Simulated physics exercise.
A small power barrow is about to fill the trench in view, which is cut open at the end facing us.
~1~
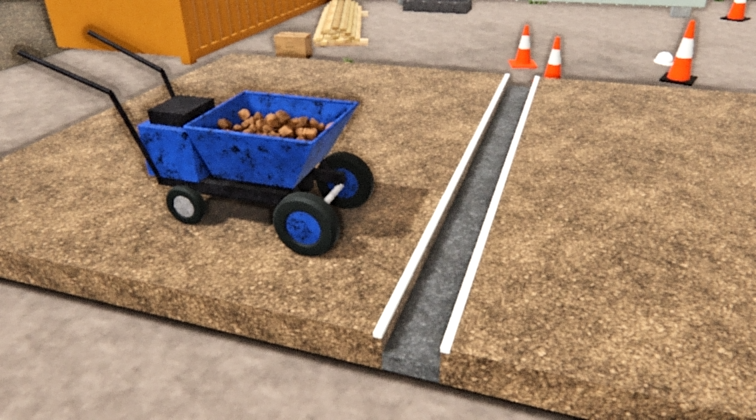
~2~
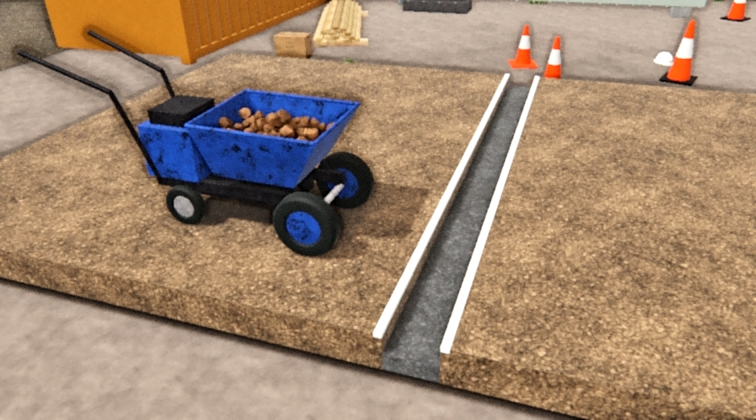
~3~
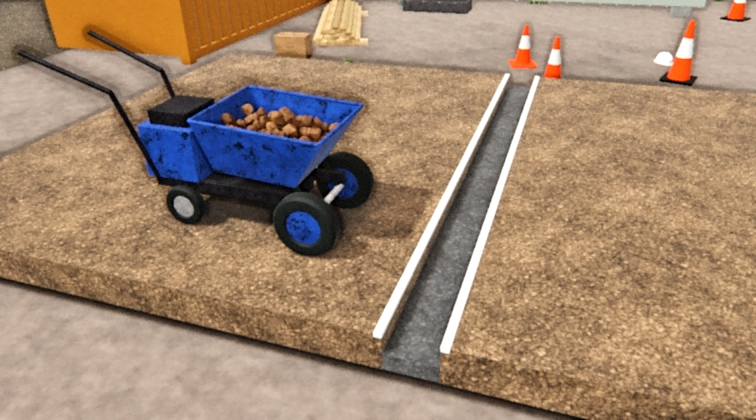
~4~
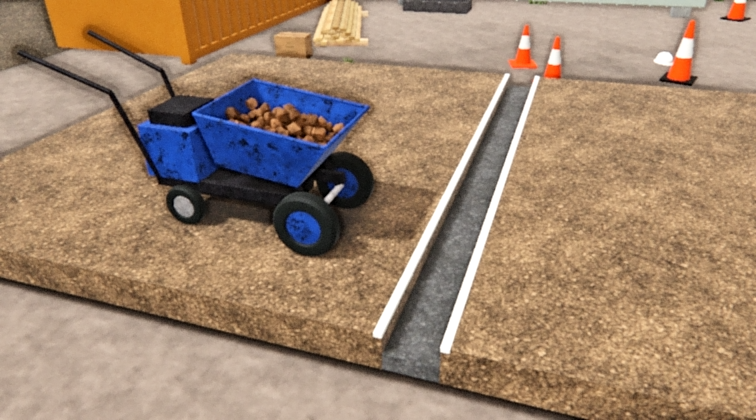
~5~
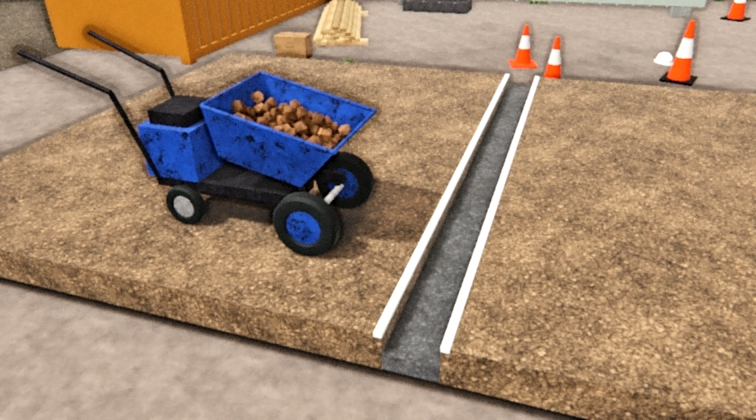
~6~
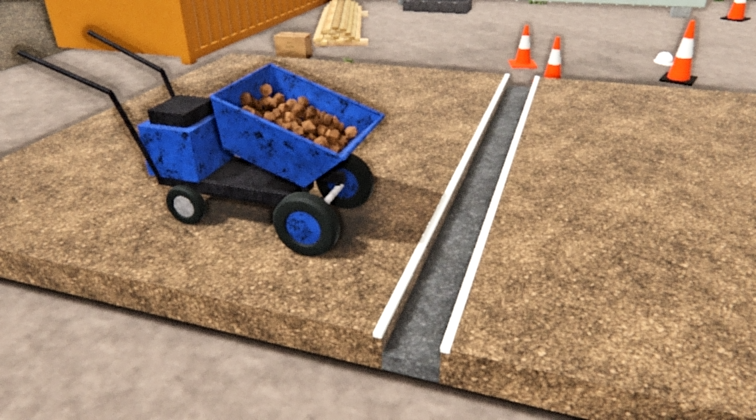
On a building site, a blue power barrow stands still beside a narrow trench, its skip of brown clods gradually tilting rightward.
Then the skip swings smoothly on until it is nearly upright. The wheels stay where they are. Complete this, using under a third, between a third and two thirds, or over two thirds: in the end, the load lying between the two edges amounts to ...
The load between the two edges amounts to over two thirds of it.
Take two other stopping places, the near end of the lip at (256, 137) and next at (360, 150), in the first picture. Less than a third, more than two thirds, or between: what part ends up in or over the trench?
First below one third, then the middle third.
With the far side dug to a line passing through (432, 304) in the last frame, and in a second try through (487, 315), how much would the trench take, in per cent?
I'd say some 50 in a hundred, followed by 90 in a hundred.
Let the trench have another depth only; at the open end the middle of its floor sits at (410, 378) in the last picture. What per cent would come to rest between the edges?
The share comes out near 100 percent.
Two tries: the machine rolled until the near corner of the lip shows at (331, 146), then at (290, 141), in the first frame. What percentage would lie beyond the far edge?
10 % then 0 %.
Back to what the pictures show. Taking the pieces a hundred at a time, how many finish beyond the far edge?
Close to 5 per cent.
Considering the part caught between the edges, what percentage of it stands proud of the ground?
Roughly 30 %.
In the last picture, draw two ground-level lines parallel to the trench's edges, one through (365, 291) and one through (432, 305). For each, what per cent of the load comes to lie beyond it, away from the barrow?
In order: Near 100 %, then 30 %.
Soon, skip tipped steeply; all in the skip.
A while on, skip tipped right over; most in the skip; a stray few short of the trench; a small part in or heaped over the trench; a small part falling.
Towards the end, skip tipped right over; about a quarter in the skip; a small part short of the trench; about two thirds in or heaped over the trench; a stray few beyond it.
Finally, skip tipped right over; a small part short of the trench; most in or heaped over the trench; a small part beyond it.
